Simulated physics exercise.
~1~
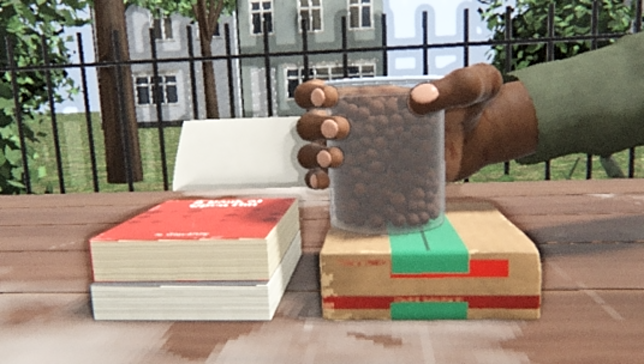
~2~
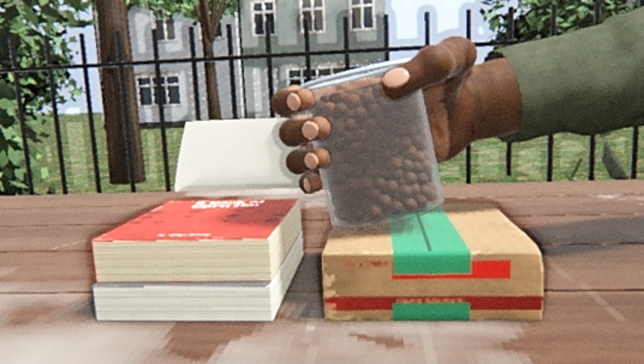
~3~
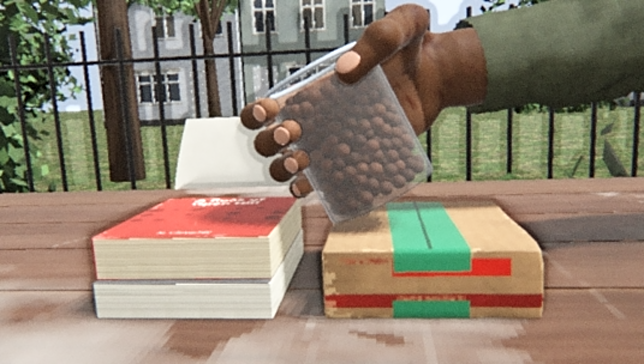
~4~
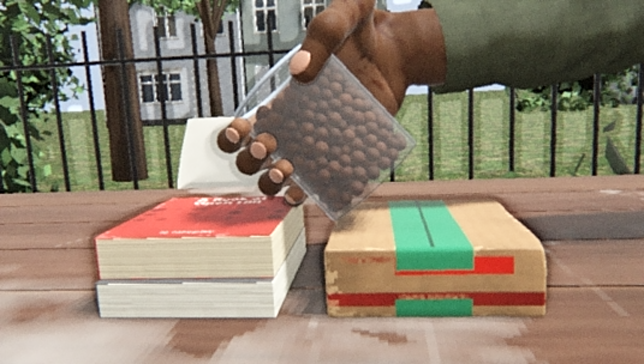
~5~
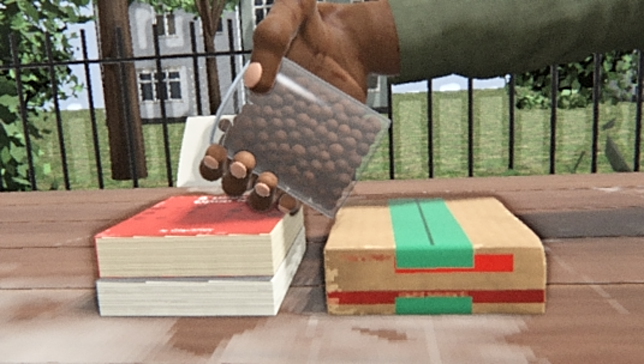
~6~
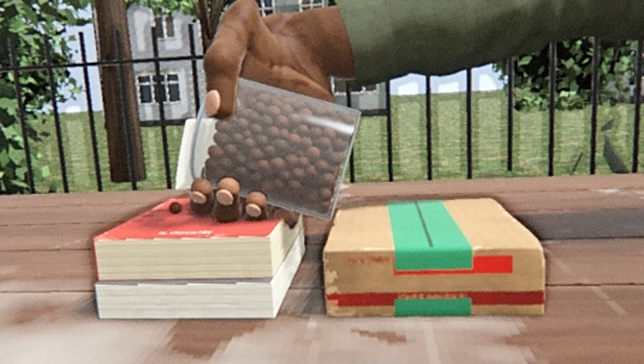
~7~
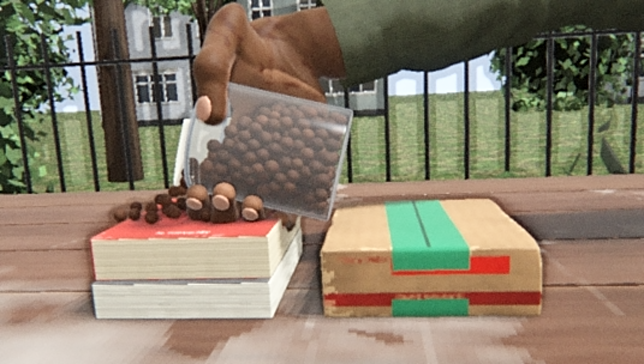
Hand lifting a clear jar of brown allspice berries off a cardboard box, tipping it left and spilling some onto stacked books.
